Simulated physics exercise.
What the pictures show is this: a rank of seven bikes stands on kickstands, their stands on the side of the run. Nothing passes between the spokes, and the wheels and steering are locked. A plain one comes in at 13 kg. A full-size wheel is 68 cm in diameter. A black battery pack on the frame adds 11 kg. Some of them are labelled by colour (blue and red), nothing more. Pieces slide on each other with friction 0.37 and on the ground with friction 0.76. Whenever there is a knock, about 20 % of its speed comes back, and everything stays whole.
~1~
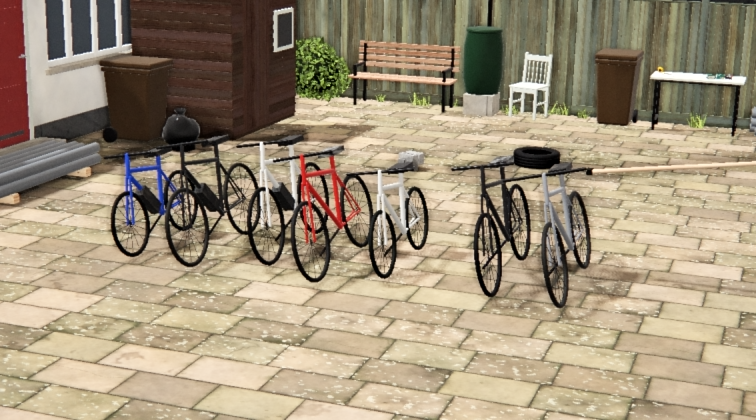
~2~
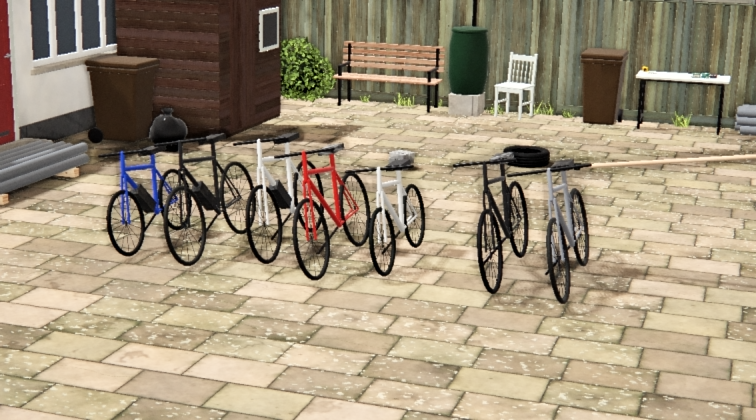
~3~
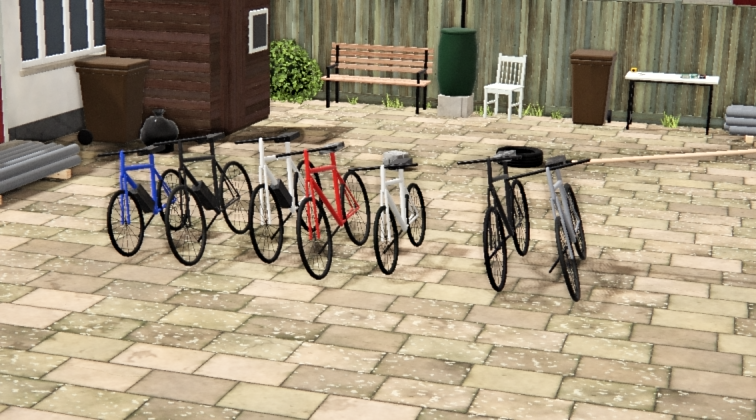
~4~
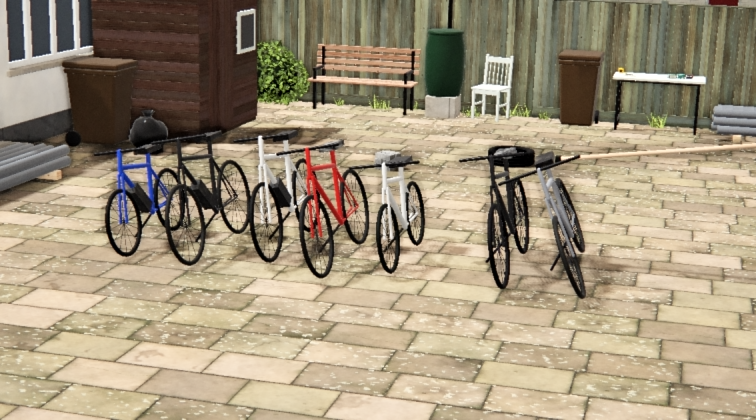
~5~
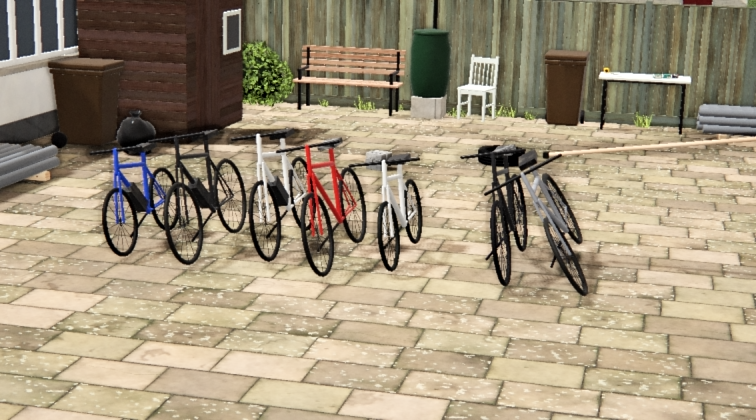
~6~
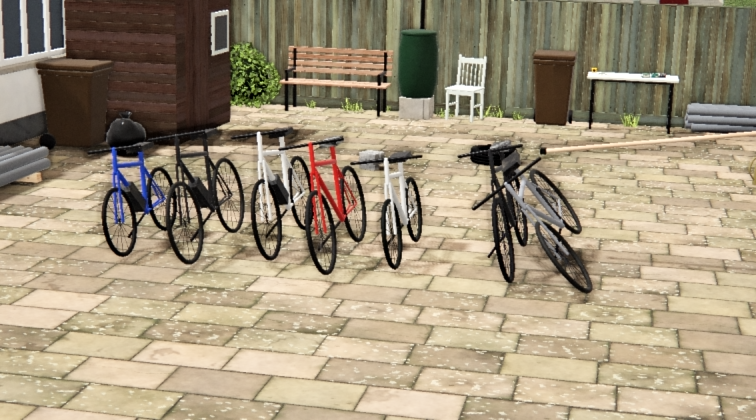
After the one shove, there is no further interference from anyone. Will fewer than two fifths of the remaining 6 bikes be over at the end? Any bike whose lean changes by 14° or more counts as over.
No, more than two fifths.
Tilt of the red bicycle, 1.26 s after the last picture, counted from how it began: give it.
Measured against how it began, the tilt is near 10 degrees.
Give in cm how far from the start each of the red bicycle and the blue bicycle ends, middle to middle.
Moved: Red 60, blue 0.
Then, 0.56 s later than the last frame, 1 of the 6 other bicycles over.
Then, 1.26 s later than the last frame, 2 of the 6 other bicycles over; red bicycle tilted 8°.
Then, 2.10 s later than the last frame, 4 of the 6 other bicycles over; red bicycle tilted 55°.
When it is over, 5 of the 6 other bicycles over; red bicycle tilted 59°; blue bicycle unmoved. That is 83 per cent. One left standing. In pixels of the last frame, middles, red bicycle near (259, 216), blue bicycle near (138, 191).
